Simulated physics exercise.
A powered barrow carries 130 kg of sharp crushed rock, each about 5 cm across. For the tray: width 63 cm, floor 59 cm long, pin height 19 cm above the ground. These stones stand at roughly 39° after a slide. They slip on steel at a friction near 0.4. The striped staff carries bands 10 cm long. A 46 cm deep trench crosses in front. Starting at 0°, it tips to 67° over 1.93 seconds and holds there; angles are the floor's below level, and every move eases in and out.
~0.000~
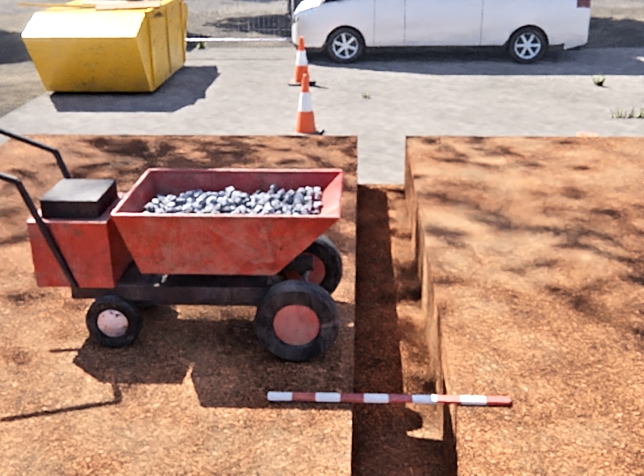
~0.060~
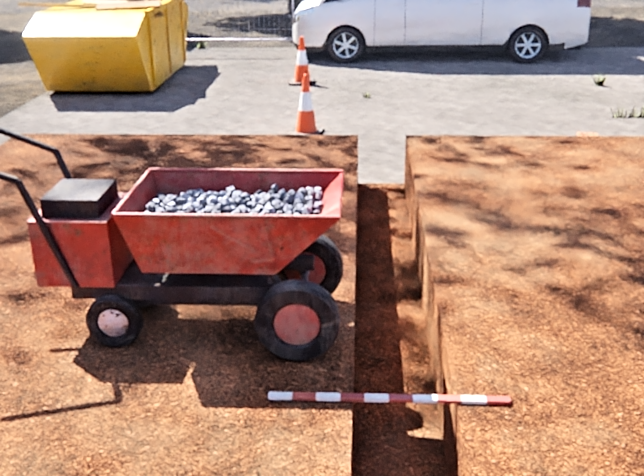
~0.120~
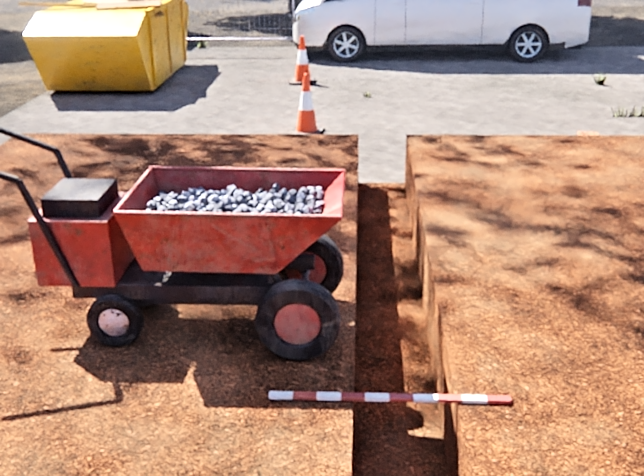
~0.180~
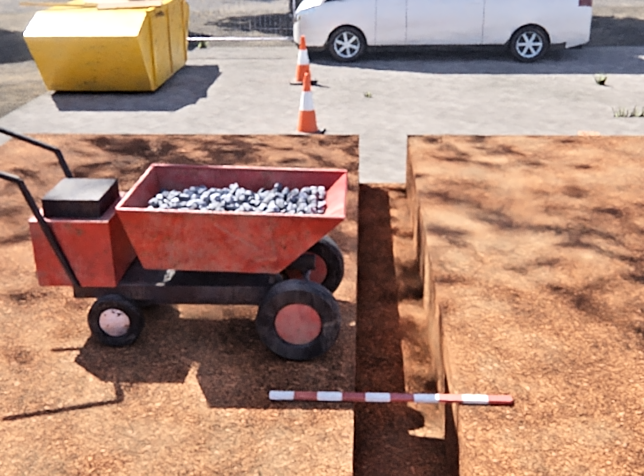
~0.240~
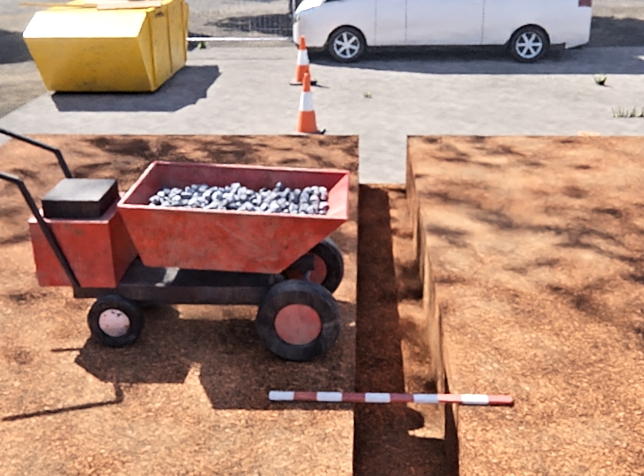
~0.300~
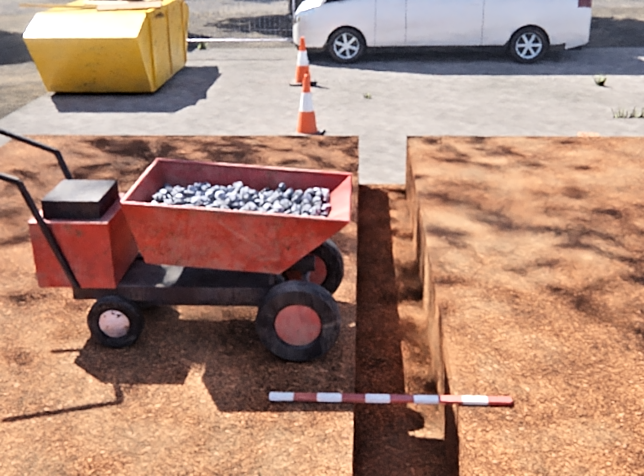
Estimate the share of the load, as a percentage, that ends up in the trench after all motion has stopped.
Roughly 62 per cent of the load ends up there.
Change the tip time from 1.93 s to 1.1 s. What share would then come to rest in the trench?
Close to 55 percent, then.
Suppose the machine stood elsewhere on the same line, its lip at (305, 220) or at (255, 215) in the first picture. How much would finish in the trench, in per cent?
I'd expect close to 95 per cent at the first and 100 per cent at the second.
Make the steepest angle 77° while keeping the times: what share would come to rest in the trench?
Roughly 55% would end there.
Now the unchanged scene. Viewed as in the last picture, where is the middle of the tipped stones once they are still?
The middle should be near (431, 387).
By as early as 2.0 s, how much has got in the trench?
At that moment: Approx. 15 %.
After 1.5 s the floor is at 57°; 100 % in the tray; the foremost stones are at (406, 274).
After 2.0 s the floor is at 67°; 69 % in the tray, 13 % in the trench, 17 % past the trench; the foremost stones are at (493, 331).
After 2.4 s the floor is at 67°; 36 % in the tray, 26 % in the trench, 38 % past the trench; the foremost stones are at (566, 319).
After 4.3 s the floor is at 67°; 0 % in the tray, 62 % in the trench, 38 % past the trench; the foremost stones are at (594, 326).
